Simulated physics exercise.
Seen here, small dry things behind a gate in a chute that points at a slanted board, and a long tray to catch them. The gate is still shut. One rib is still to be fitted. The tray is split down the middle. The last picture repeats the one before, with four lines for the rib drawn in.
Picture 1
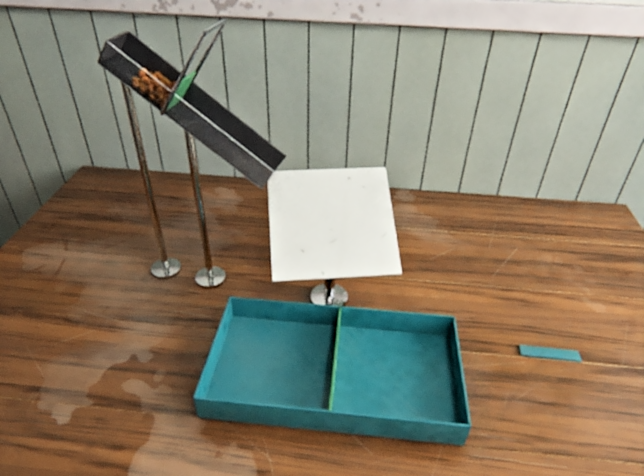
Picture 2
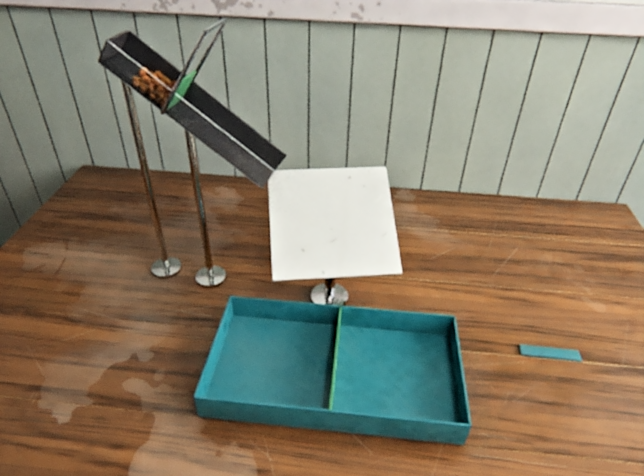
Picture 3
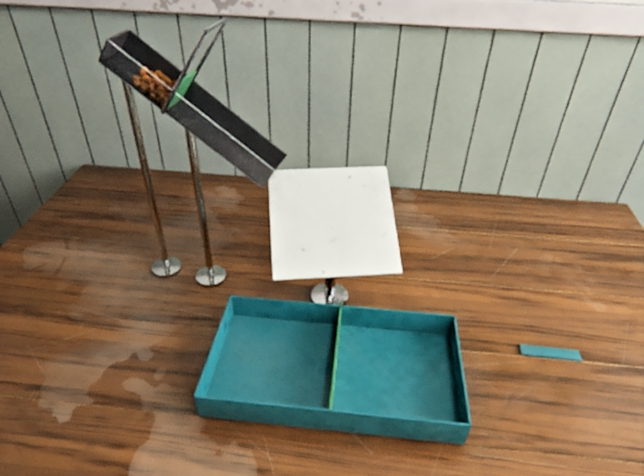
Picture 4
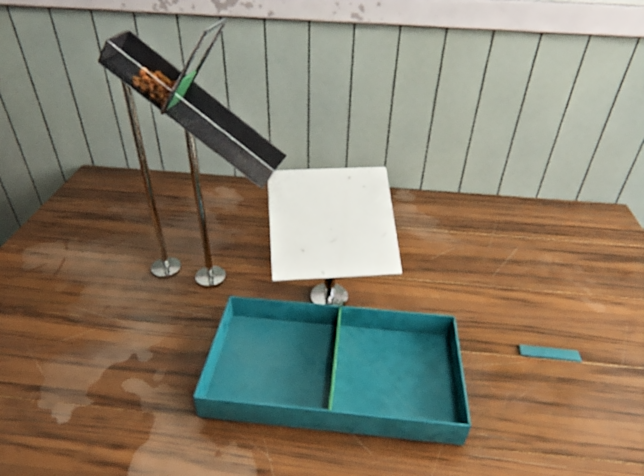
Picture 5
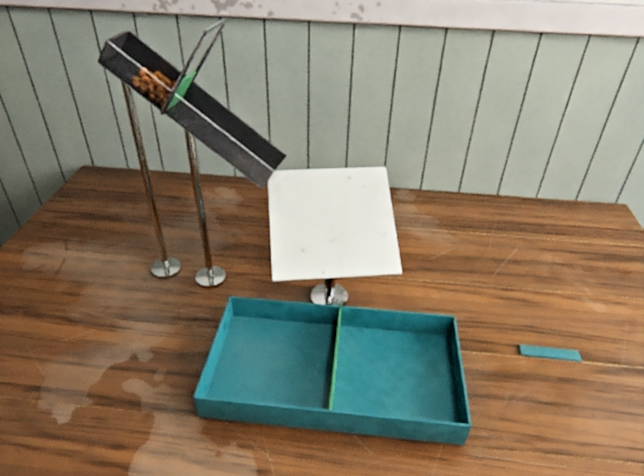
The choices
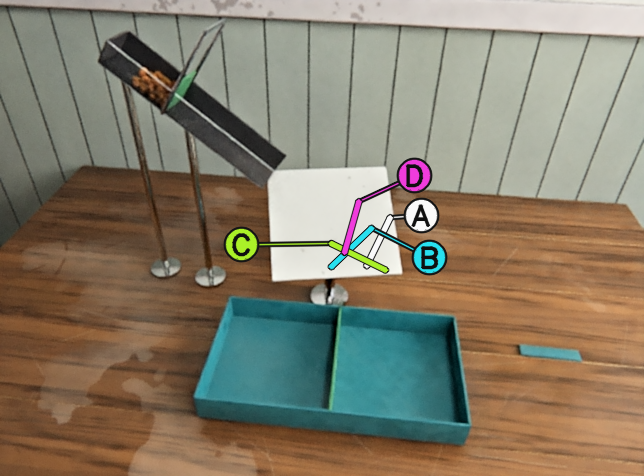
The video shows a dark chute holding small brown pieces behind a green gate, above a slanted white board and a divided teal tray on a wooden table. The gate stays shut and nothing visibly moves.
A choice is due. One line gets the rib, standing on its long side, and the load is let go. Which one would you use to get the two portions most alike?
D is best.
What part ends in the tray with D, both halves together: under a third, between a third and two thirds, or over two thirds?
Line D gives over two thirds.
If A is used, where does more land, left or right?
The right half.
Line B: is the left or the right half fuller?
More lands on the left.
On the marked copy, line A from (390, 217) to (366, 265); line B from (371, 228) to (331, 266); line C from (331, 243) to (385, 270); line D from (358, 201) to (344, 252).
If A is chosen, of what is caught, a small share in the left half, all but a few in the right.
If B is chosen, of what is caught, all but a few in the left half, a small share in the right.
If C is chosen, of what is caught, a small share in the left half, all but a few in the right.
If D is chosen, of what is caught, close to half in the left half, close to half in the right.
